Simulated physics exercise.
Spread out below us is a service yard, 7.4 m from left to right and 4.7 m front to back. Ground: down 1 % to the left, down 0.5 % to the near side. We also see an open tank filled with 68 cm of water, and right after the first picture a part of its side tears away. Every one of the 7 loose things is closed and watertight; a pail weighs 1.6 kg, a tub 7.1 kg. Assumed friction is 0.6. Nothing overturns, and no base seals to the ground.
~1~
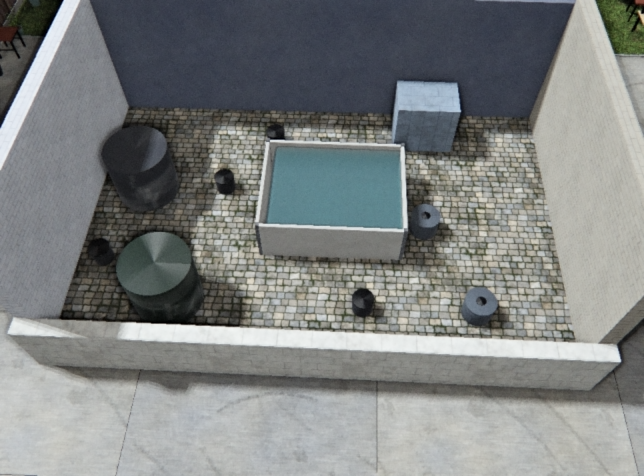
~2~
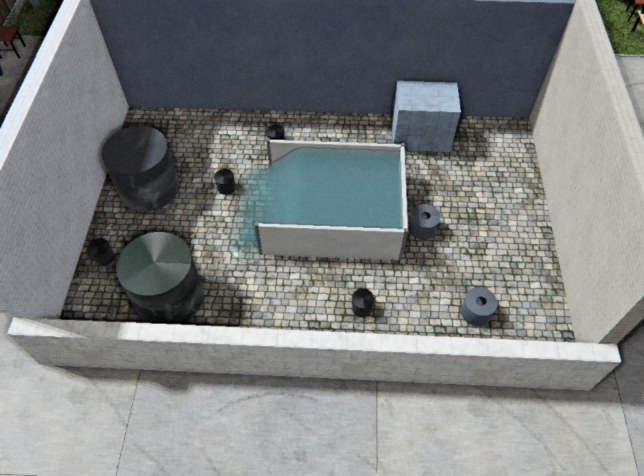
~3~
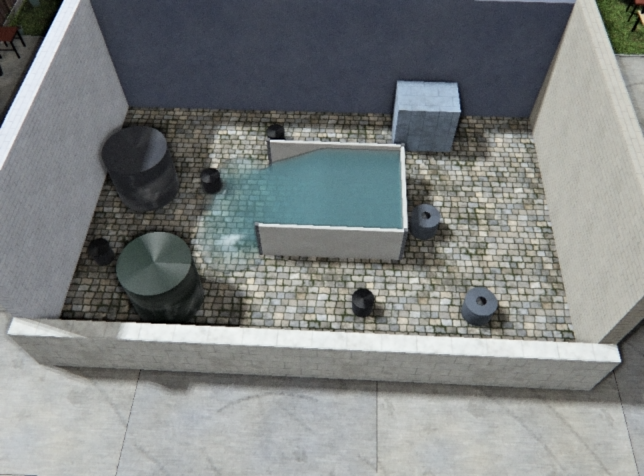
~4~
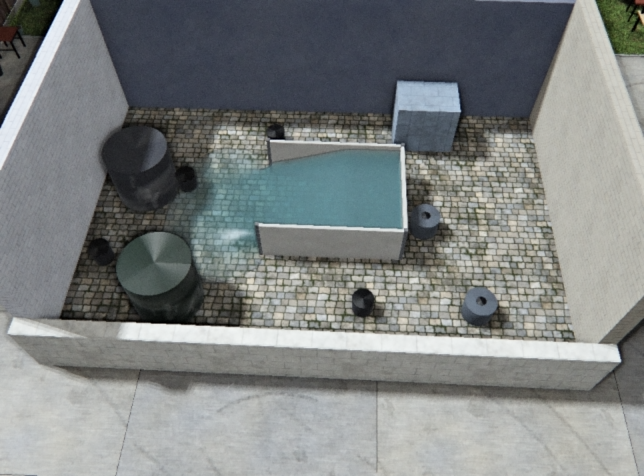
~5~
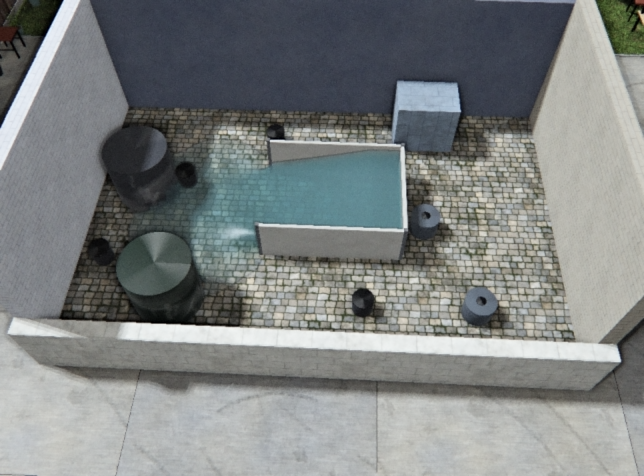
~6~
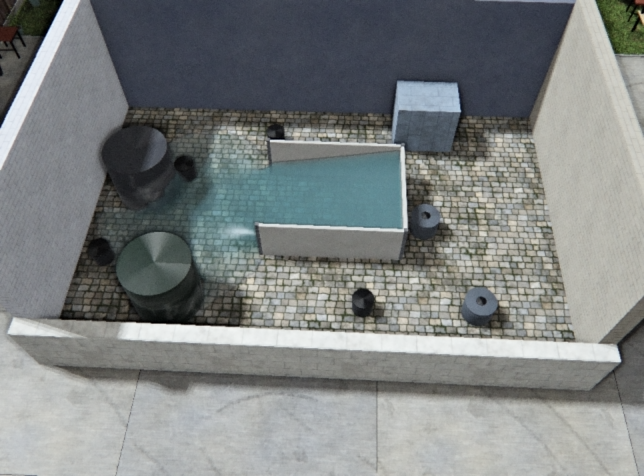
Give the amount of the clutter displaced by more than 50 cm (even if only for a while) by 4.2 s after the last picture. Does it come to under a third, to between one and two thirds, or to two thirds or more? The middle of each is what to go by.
It meets or tops two thirds.
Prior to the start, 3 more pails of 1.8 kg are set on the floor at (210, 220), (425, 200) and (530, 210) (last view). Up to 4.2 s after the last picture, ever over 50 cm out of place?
Answers in order are crosses the line, does not cross and does not cross.
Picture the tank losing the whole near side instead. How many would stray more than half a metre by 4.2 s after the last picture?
Count: 6.
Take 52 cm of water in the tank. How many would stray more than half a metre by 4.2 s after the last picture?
Then 5 of them.
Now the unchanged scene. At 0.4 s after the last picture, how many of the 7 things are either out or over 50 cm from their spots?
I get 1.
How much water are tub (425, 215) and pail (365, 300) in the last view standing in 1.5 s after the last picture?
Around 0 cm and 0 cm.
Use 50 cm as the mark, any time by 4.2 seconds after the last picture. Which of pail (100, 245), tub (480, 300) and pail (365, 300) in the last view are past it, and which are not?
In that order: Past it, more, over.
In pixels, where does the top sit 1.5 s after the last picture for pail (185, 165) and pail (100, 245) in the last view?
Approx. (126, 96); approx. (119, 305).
Then, 0.4 s after the last picture 1 of 7 are over 50 cm from their spots; 2 afloat.
Then, 1.5 s after the last picture 2 of 7 are over 50 cm from their spots; 3 afloat.
Then, 2.8 s after the last picture 3 of 7 are over 50 cm from their spots; 3 afloat.
Then, 4.2 s after the last picture 5 of 7 are over 50 cm from their spots, and 6 have been at some point; 5 afloat.
